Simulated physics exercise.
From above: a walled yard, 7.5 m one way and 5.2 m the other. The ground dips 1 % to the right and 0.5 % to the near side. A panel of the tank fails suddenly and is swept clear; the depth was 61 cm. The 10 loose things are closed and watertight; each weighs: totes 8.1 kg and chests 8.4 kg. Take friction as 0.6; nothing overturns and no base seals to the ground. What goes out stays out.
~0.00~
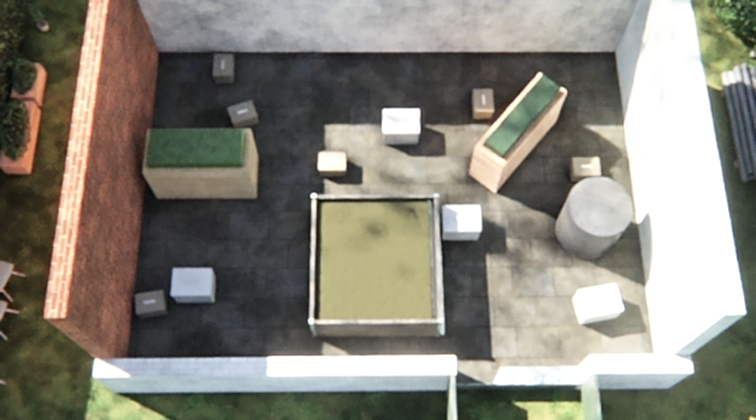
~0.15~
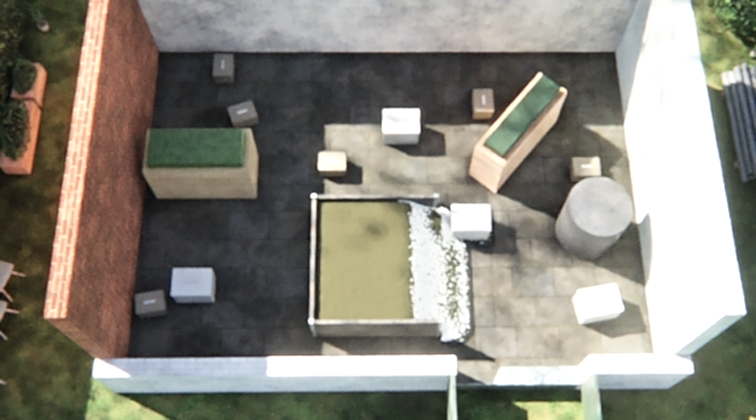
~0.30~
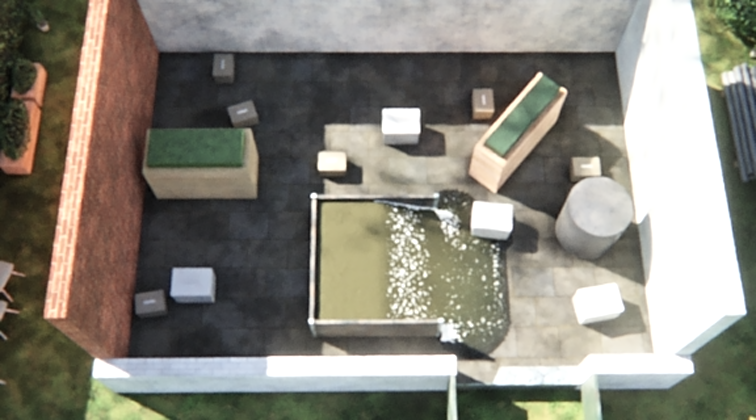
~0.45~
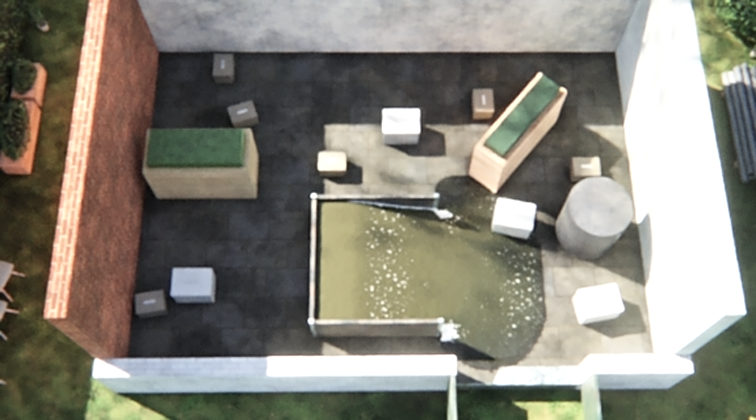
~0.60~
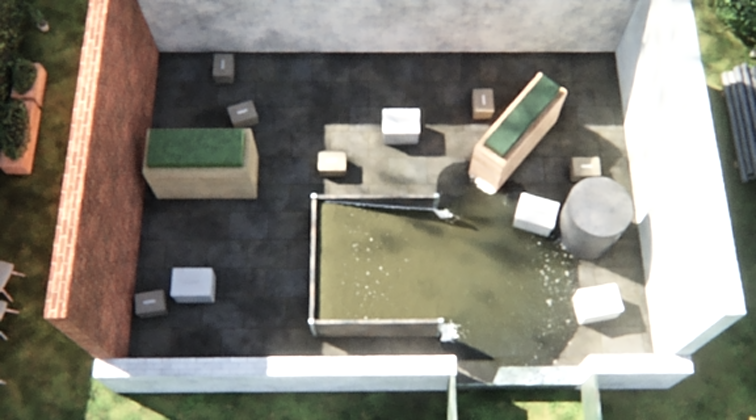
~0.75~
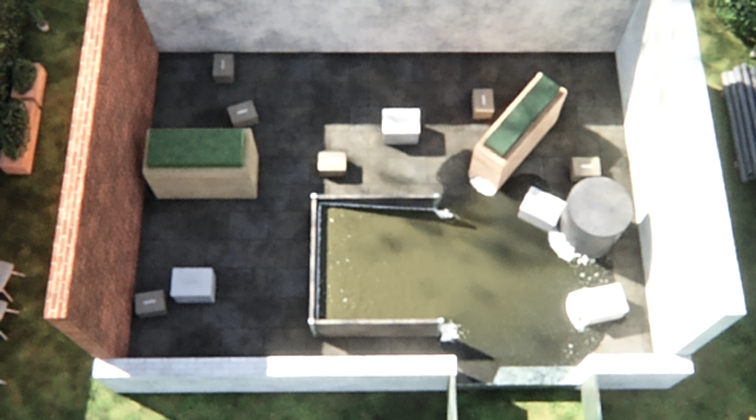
Murky olive water bursts from the right side of a square open tank in a walled, dark-paved yard, seen from high above by a still camera. Green-topped blocks stand left and upper right, a grey cylinder stands right, and small white, grey, brown and tan boxes lie scattered. The foaming water spreads rightward, pushing one white box to the cylinder, then slightly nudging another at lower right.
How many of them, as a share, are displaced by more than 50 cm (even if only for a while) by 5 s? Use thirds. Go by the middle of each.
It is less than a third.
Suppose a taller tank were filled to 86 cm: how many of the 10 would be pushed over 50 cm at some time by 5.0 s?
Then 4.
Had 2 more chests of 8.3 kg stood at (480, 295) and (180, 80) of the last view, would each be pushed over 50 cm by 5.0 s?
In turn: Past it, under.
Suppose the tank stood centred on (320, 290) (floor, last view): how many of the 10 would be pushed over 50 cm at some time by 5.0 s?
In that case 3 of them.
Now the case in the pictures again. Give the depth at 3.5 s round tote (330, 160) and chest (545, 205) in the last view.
Roughly 0 and 10 cm.
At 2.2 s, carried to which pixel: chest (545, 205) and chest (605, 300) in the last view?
Near (584, 100) and (618, 331).
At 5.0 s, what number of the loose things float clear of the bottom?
I count 0.
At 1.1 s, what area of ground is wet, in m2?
Some 11.5 m2.
After 1.1 s 1 of 10 are over 50 cm from their spots; 1 afloat.
After 2.2 s 3 of 10 are over 50 cm from their spots; 2 afloat.
After 3.5 s 3 of 10 are over 50 cm from their spots; 3 afloat.
After 5.0 s 3 of 10 are over 50 cm from their spots, and 3 have been at some point; 0 afloat.
